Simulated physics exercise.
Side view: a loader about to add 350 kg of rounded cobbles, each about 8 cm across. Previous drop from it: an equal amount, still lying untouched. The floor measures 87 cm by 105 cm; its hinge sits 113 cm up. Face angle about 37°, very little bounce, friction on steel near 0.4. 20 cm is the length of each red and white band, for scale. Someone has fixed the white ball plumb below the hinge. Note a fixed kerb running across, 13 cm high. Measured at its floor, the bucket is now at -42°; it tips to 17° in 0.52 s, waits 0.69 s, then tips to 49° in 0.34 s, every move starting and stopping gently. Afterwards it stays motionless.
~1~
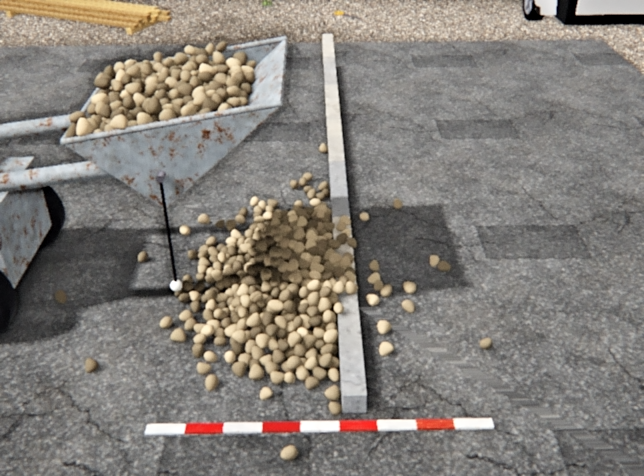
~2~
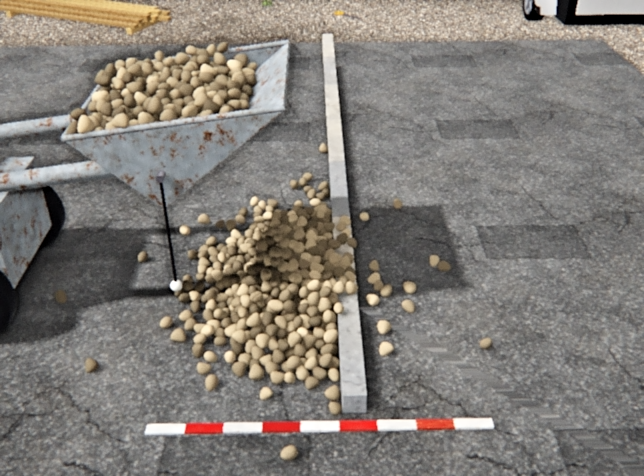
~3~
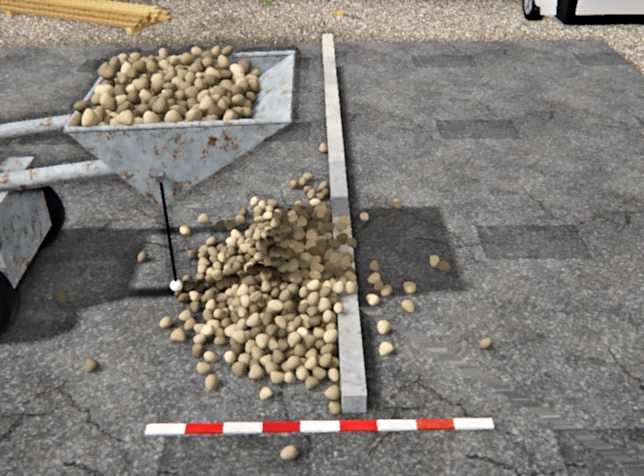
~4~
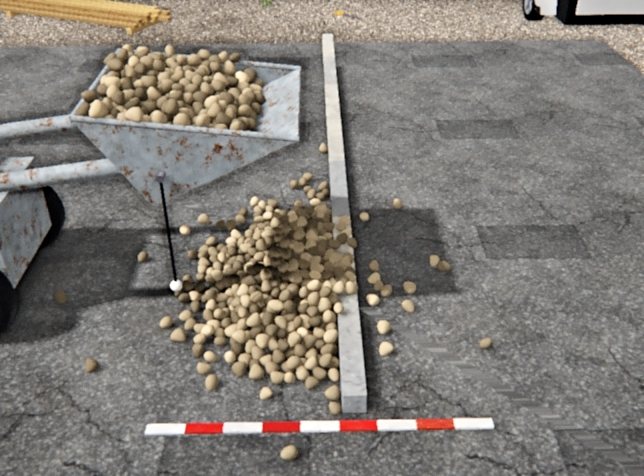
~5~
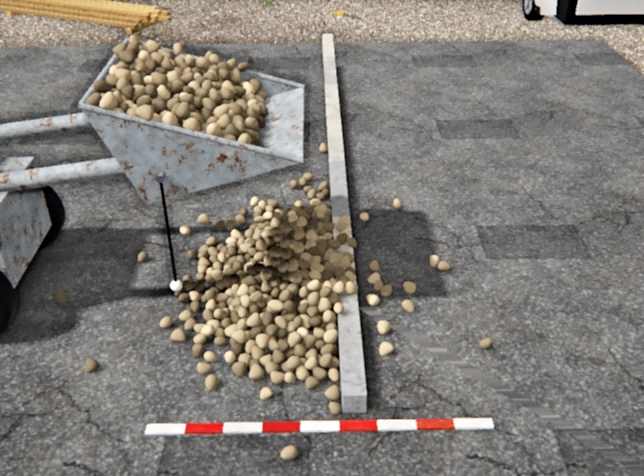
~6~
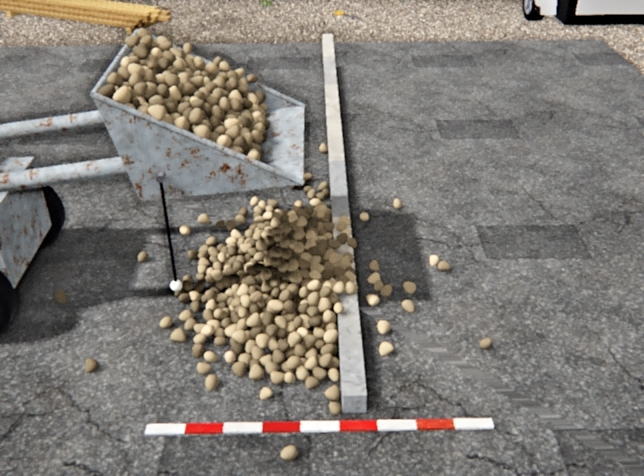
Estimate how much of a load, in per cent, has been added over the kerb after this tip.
Roughly 43 per cent of a load has been added.
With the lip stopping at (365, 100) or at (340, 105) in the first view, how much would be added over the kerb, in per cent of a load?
The first position would add some 90 per cent, the second some 75.
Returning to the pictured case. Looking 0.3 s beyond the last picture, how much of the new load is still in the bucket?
Reading: Near 100 % of the load.
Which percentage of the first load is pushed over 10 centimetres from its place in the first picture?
Some 5 percent, give or take.
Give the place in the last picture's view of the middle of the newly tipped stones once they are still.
In the last view, about pixel (329, 267).
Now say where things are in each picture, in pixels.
In the first picture, the bucket is at -42°, its lip at (281, 103); the top of the load is at (187, 59). The earlier load is highest near (295, 256), 26 cm above ground level, 98 % on this side of the kerb, 2 % over the kerb.
The second picture shows lip at (284, 108), floor tilted -40°, highest stones at (188, 59).
In the third picture, the bucket is at -34°, its lip at (291, 121); the top of the load is at (139, 66).
The fourth picture shows lip at (298, 139), floor tilted -26°, highest stones at (134, 63).
The fifth picture shows lip at (303, 161), floor tilted -16°, highest stones at (135, 53).
In the sixth picture, the bucket is at -6°, its lip at (303, 183); the top of the load is at (145, 45).
Then, 0.1 s after the last picture the floor is at 9°; in per cent of one load, 100 in the bucket, 98 on this side of the kerb, 2 over the kerb; the foremost stones are at (417, 278).
Then, 0.3 s after the last picture the floor is at 17°; in per cent of one load, 98 in the bucket, 100 on this side of the kerb, 2 over the kerb; the foremost stones are at (417, 278).
Then, 1.7 s after the last picture the floor is at 49°; in per cent of one load, 1 in the bucket, 157 on this side of the kerb, 44 over the kerb; the foremost stones are at (563, 289).
Then, 4.1 s after the last picture the floor is at 49°; in per cent of one load, 0 in the bucket, 156 on this side of the kerb, 45 over the kerb; the foremost stones are at (589, 312). Net gain over the kerb, 43.
